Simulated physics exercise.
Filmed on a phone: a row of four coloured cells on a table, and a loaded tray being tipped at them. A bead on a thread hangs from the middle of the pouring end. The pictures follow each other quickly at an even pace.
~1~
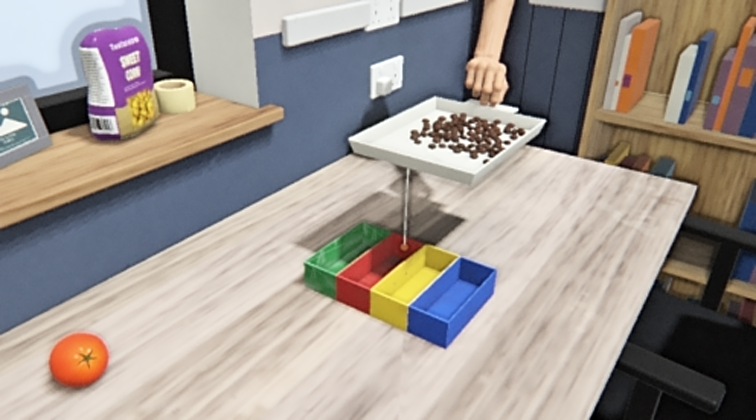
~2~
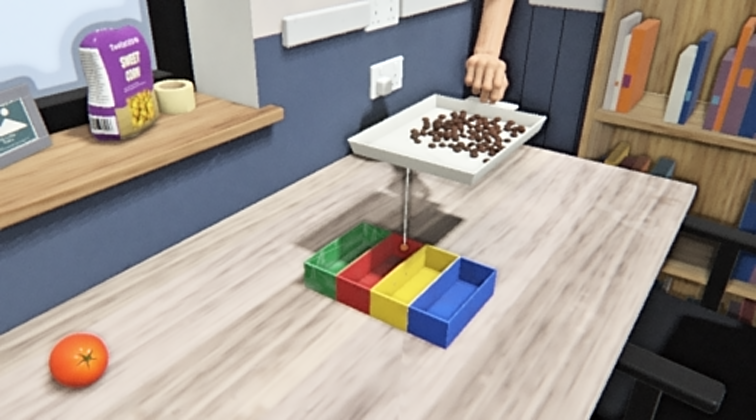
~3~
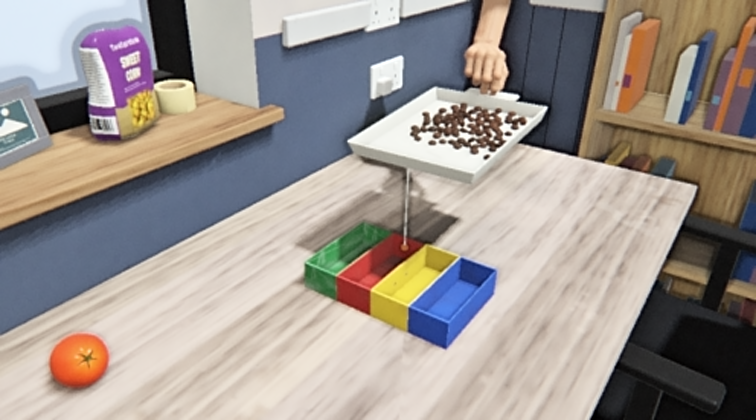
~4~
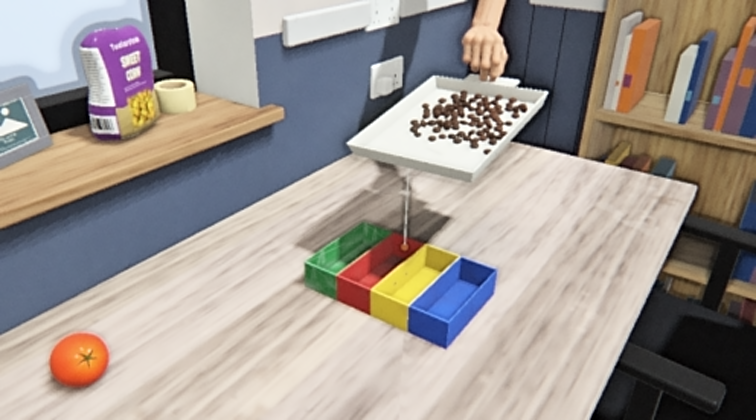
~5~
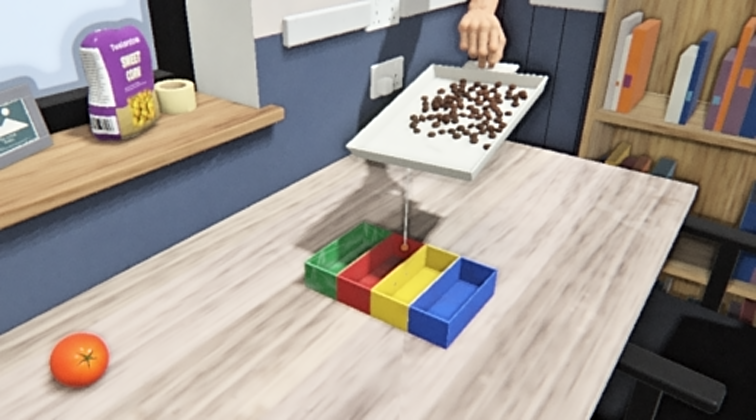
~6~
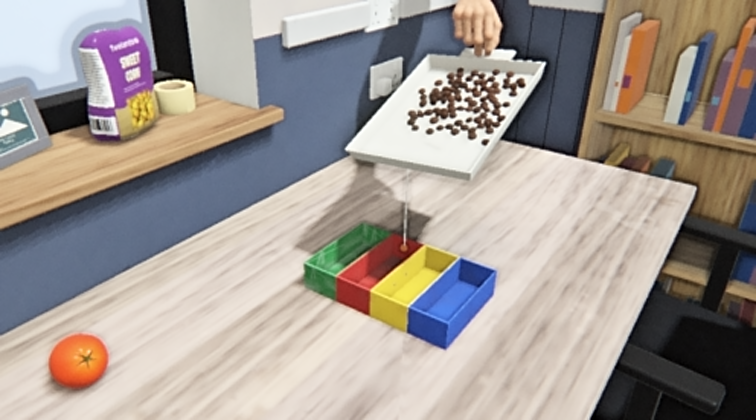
A hand at the top grips the far edge of a white tray of small dark brown pieces above a pale wooden table, seen from above at an angle in a room with bookshelves. Joined green, red, yellow and blue cells sit below a hanging bead, with a tomato left and a sweetcorn bag on a ledge. The hand steadily raises the tray's far edge, tilting it toward its near-left corner, while the camera stays still.
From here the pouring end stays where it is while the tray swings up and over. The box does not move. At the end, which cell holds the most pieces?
Fullest: The green cell.
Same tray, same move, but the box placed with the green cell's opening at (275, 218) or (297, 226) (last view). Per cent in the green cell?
The first gives 0 %, the second 0 %.
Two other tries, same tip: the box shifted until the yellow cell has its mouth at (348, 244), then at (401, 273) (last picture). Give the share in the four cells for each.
The first gives 80 %, the second 90 %.
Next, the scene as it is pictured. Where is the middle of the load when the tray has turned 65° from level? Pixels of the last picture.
Roughly at (384, 157).
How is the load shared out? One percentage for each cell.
Green cell near 60; red cell near 20; yellow cell near 10; blue cell near 0.
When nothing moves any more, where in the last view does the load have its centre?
Close to (344, 277).
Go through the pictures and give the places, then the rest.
Corners of the pouring end (355, 139) and (472, 171), level; middle of the load (470, 133), flat chocolate drops; bead on its thread (404, 247); green cell (320, 278); red cell (354, 293); yellow cell (389, 308); blue cell (428, 325), in the first picture.
Corners of the pouring end (354, 139) and (472, 171), level; middle of the load (470, 132), in the second picture.
Corners of the pouring end (354, 141) and (472, 170), tipped barely, lowest at the left corner; middle of the load (471, 126), in the third picture.
Corners of the pouring end (353, 142) and (471, 169), tipped a little, lowest at the left corner; middle of the load (471, 116), in the fourth picture.
Corners of the pouring end (353, 144) and (470, 168), tipped clearly, lowest at the left corner; middle of the load (470, 108), in the fifth picture.
Corners of the pouring end (351, 147) and (468, 168), tipped clearly, lowest at the left corner; middle of the load (468, 100); green cell (320, 279); red cell (353, 294); yellow cell (389, 309); blue cell (427, 325), in the sixth picture.
Just after the last frame, tray tipped steeply; the larger part on the tray; about a tenth falling or outside the box.
A moment on, tray tipped past a quarter turn; roughly a quarter on the tray; roughly a third in the green cell; about a tenth in the red cell; about a tenth in the yellow cell; roughly a quarter falling or outside the box.
Further on, tray tipped past a quarter turn; roughly half in the green cell; roughly a quarter in the red cell; about a tenth in the yellow cell; about a tenth falling or outside the box.
When it is over, tray tipped past a quarter turn; roughly half in the green cell; roughly a quarter in the red cell; about a tenth in the yellow cell; not one in the blue cell; about a tenth outside the box.
